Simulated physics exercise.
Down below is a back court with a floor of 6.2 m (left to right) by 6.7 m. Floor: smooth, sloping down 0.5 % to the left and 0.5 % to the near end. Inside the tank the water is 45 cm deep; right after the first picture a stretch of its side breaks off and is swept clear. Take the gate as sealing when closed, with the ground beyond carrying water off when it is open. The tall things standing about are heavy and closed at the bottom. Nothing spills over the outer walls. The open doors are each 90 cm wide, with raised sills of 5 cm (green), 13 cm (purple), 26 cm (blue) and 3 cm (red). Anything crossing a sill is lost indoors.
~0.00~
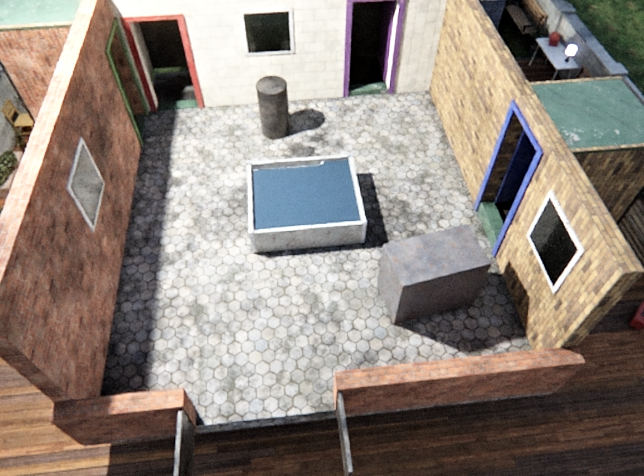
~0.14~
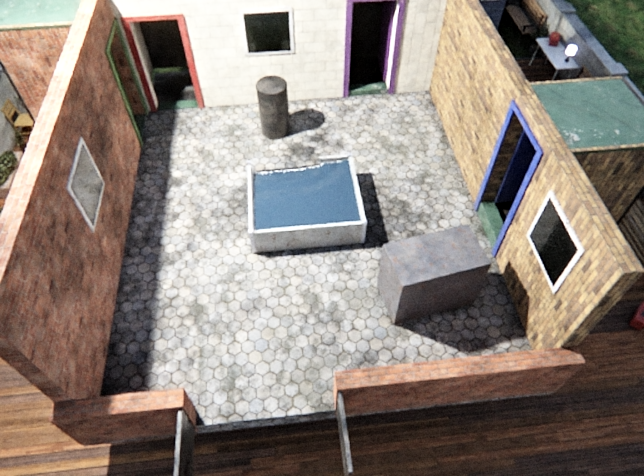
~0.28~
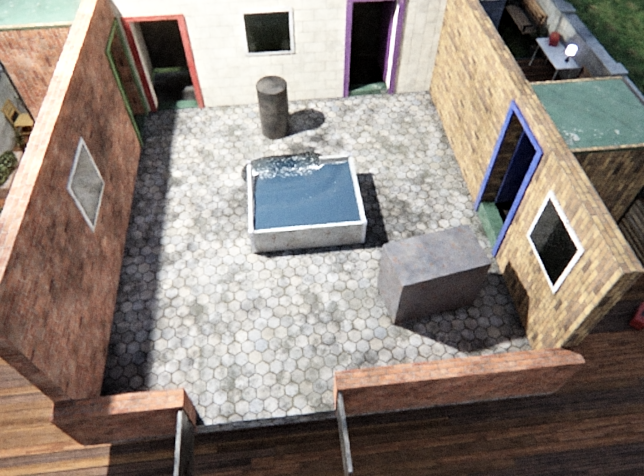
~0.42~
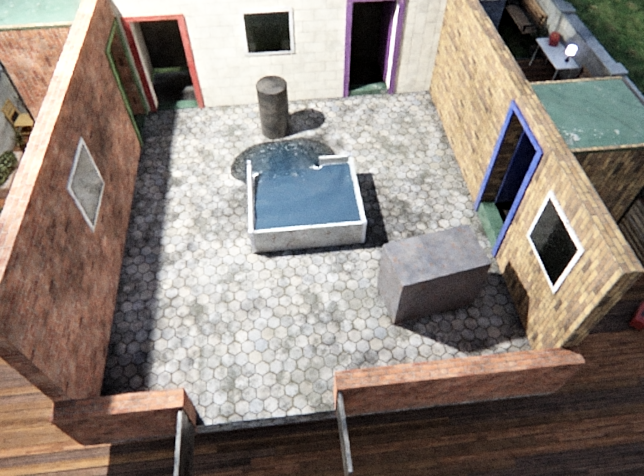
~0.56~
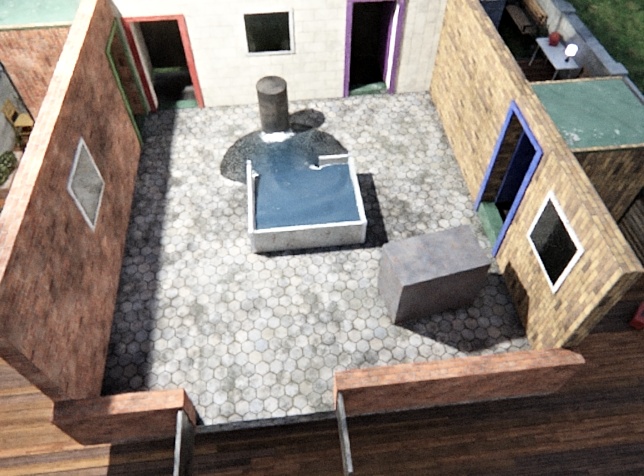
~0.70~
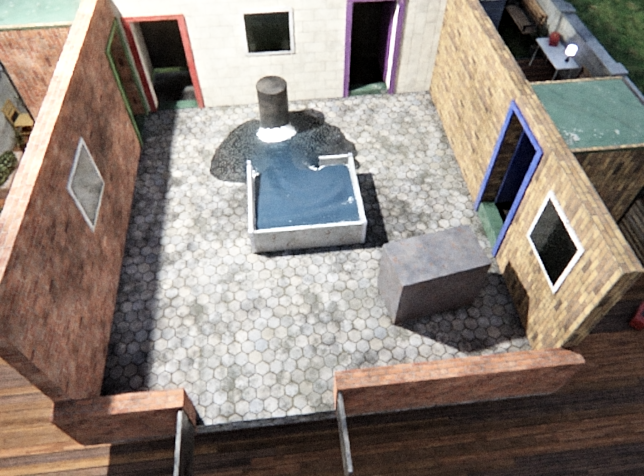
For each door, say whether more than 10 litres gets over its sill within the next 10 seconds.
In the end at the green door the water let in will surpass the limit; at the purple door the water let in will remain short of the limit; at the blue door the water let in will remain short of the limit; at the red door the water let in will surpass the limit.
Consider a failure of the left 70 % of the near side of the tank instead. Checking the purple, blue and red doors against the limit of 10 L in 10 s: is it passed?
Then purple would come out on the low side, blue on the low side and red on the low side.
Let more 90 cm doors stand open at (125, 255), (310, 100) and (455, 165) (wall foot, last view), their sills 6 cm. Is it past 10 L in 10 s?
Check each in turn: The first fails, the second succeeds, the third fails.
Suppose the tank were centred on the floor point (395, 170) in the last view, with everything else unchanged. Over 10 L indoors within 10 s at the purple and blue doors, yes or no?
So the purple door tops the limit and the blue door keeps within it.
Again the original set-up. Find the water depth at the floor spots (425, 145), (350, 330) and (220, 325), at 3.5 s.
Spot by spot: Some 2, 0, then 0 cm.
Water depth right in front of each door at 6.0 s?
You'd see green at 10 cm, purple at 6 cm, blue at 2 cm and red at 7 cm.
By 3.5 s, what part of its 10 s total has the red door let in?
By that time, around 40 per cent.
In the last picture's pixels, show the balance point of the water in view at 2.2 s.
(286, 167).
After 1.4 s water covers 15 % of the floor and is deepest (30 cm) near (275, 145); green door not reached, purple door not reached, blue door not reached, red door not reached.
After 2.2 s water covers 25 % of the floor and is deepest (22 cm) near (275, 145); green door 9 cm at the sill, 0 L in, purple door 11 cm at the sill, 0 L in, blue door not reached, red door 11 cm at the sill, 10 L in.
After 3.5 s water covers 30 % of the floor and is deepest (17 cm) near (146, 121); green door 15 cm at the sill, 70 L in, purple door 8 cm at the sill, 0 L in, blue door not reached, red door 10 cm at the sill, 47 L in.
After 6.0 s water covers 50 % of the floor and is deepest (10 cm) near (143, 138); green door 10 cm at the sill, 144 L in, purple door 6 cm at the sill, 0 L in, blue door 2 cm at the sill, 0 L in, red door 7 cm at the sill, 88 L in.
After 10.0 s water covers 75 % of the floor and is deepest (6 cm) near (405, 267); green door 5 cm at the sill, 167 L in, purple door 3 cm at the sill, 0 L in, blue door 2 cm at the sill, 0 L in, red door 4 cm at the sill, 115 L in.
